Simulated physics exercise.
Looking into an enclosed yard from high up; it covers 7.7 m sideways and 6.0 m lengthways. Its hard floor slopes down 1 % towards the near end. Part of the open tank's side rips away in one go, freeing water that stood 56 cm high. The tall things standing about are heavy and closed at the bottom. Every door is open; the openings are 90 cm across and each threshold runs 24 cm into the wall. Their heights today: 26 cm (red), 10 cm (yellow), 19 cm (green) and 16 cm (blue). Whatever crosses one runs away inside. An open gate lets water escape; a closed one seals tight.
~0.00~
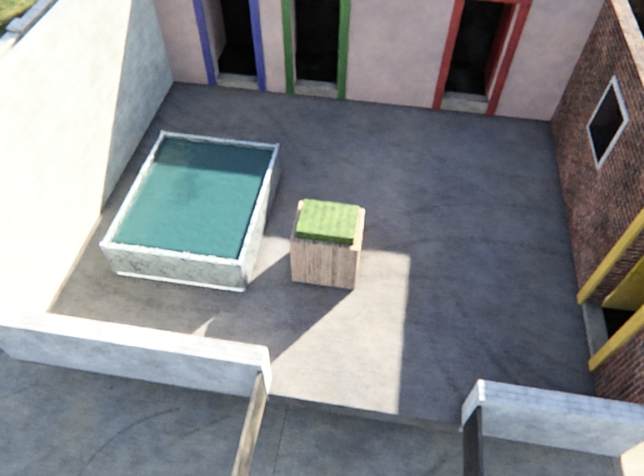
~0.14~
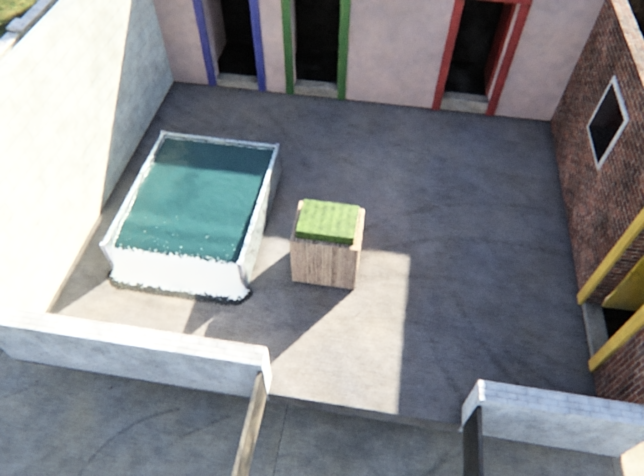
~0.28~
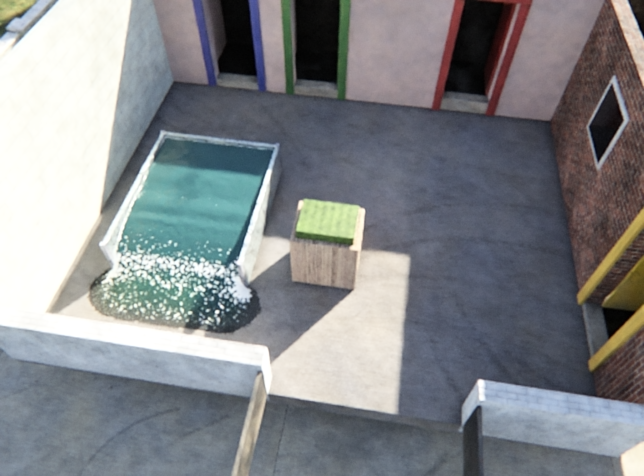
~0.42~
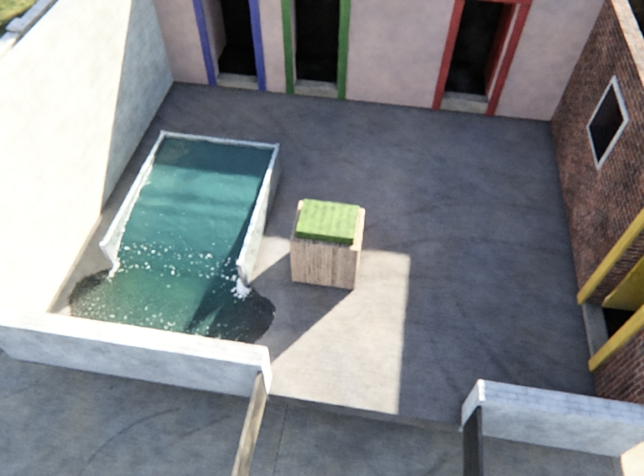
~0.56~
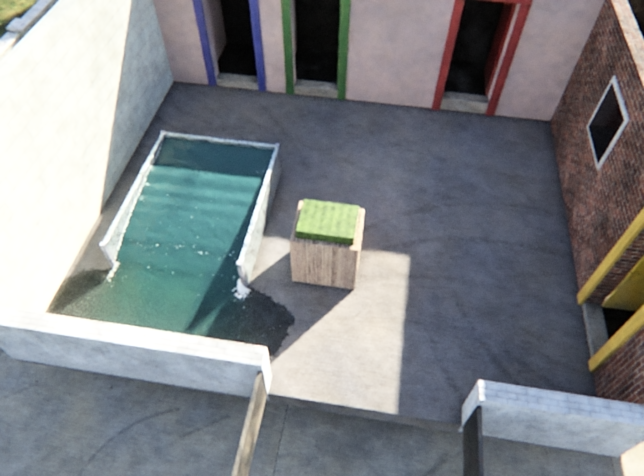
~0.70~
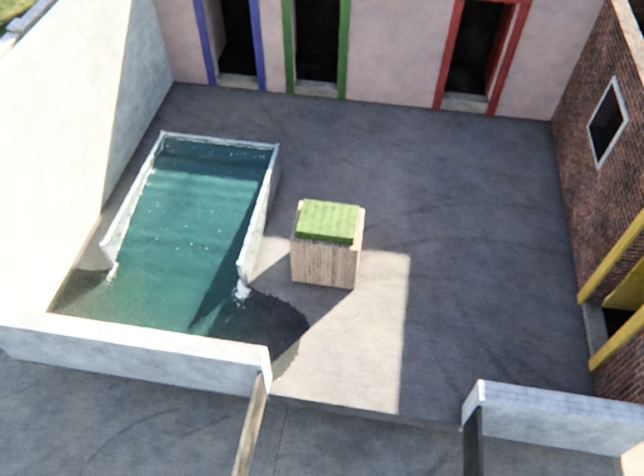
The clip shows a walled yard with an open tank beside a grass-topped block; the tank's near side gives way, and foaming water pours out across the floor to the low front wall, spreading rightward along it.
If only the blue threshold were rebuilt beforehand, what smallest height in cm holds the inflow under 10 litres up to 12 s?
Some 9 cm above the ground.
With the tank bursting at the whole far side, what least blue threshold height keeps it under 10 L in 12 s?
Then roughly 30 cm.
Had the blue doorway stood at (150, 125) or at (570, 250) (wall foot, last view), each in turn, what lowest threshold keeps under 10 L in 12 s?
About 6.5 and 6.5 cm.
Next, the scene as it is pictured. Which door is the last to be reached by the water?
The red one.
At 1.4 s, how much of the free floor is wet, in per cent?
About 10 per cent.
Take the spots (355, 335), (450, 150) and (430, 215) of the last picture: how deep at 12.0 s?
In that order: 7, 4 and 5 cm.
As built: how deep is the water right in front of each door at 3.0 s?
In cm: Red 0, yellow 0, green 0, blue 0.
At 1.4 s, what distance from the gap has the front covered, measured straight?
Roughly 3.2 m.
After 1.4 s water covers 10 % of the floor, deepest (50 cm) near (44, 339); it has not reached the blue door.
After 3.0 s water covers 40 % of the floor, deepest (36 cm) near (32, 337); it has not reached the blue door.
After 12.0 s water covers 95 % of the floor, deepest (9 cm) near (32, 337); 3 cm at the blue door, 0 litres in over its 16 cm threshold.
At the blue door as built, the water arrived by 3.7 s and peaked near 13 cm at 4.8 s.
With a threshold of 8 cm, 14 litres would have come in within the 12 s; with 11 cm, 4 litres. So under 10 litres takes about 9 cm.
